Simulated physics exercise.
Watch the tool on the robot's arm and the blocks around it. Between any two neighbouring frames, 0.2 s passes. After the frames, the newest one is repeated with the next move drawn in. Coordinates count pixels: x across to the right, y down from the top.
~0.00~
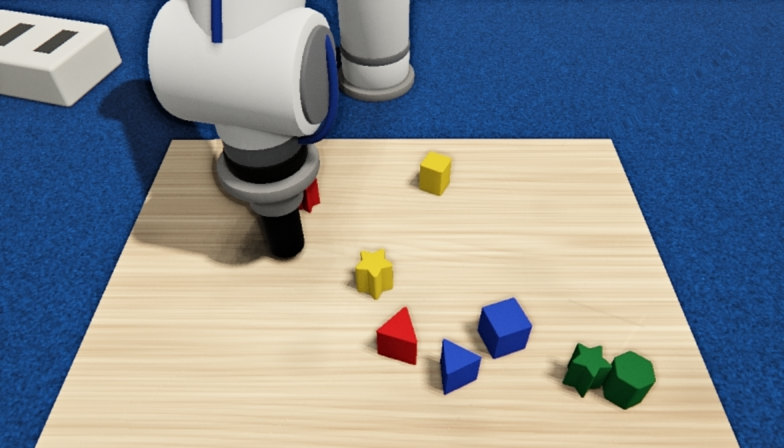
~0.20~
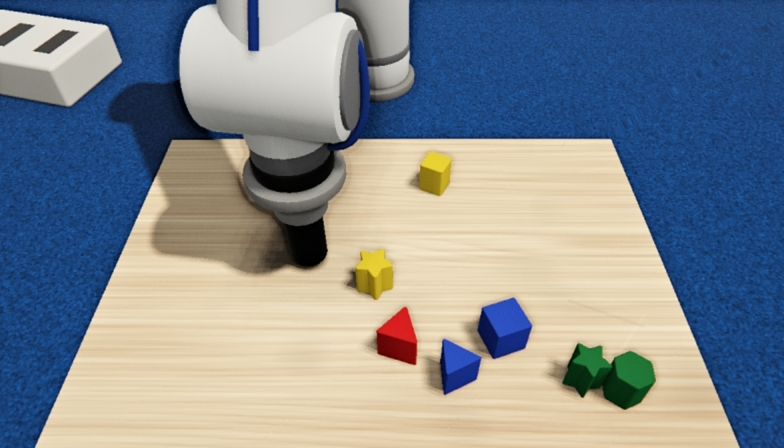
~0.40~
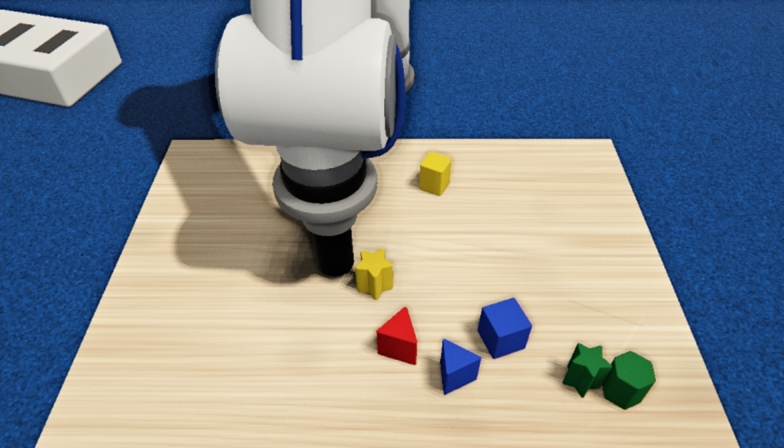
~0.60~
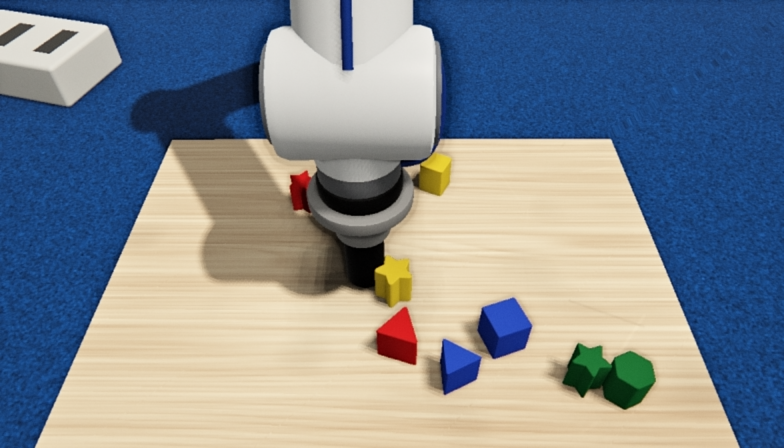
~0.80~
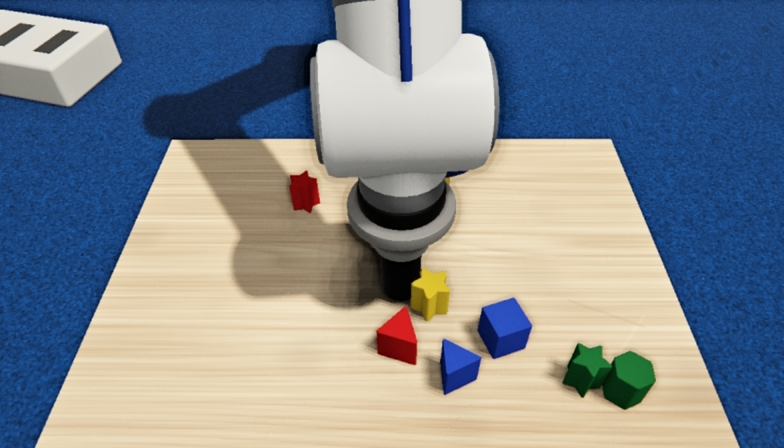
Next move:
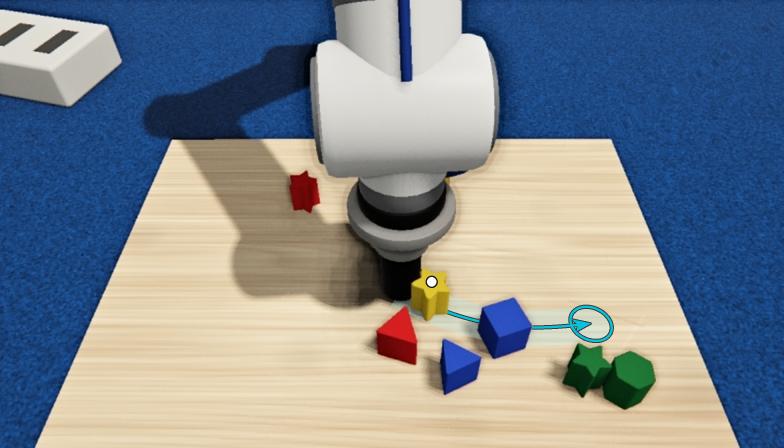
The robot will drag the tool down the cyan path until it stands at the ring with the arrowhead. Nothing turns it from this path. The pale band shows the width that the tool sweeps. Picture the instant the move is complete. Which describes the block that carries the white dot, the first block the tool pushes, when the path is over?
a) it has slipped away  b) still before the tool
I'll go with a - it has slipped away.
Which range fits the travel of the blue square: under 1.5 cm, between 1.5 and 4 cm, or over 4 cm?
Verdict: More than 4 cm.
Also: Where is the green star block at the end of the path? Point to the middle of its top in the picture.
Expect it around (618, 391).
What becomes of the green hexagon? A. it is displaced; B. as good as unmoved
My pick is A.
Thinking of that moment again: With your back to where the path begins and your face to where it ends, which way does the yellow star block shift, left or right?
It slides rightward.
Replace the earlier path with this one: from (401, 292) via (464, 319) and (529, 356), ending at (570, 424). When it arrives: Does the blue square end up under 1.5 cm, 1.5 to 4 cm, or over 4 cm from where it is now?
The over 4 cm band.
The drawn path runs from (401, 292) over (459, 316) and (525, 327) to (591, 323); the dot is on the yellow star block.
The first path, step by step. One third of the way, tool (461, 310); yellow star block (497, 307); blue square (531, 331).
Two thirds of the way, tool (529, 321); yellow star block (570, 319); blue square (578, 356), turned 85° clockwise; green star block (615, 385); green hexagon (647, 375), turned 25° anticlockwise.
At the end, tool (594, 318); yellow star block (623, 330), turned 40° clockwise; blue square (584, 358), turned 115° clockwise; green star block (618, 391), turned 20° anticlockwise; green hexagon (647, 375), turned 25° anticlockwise.
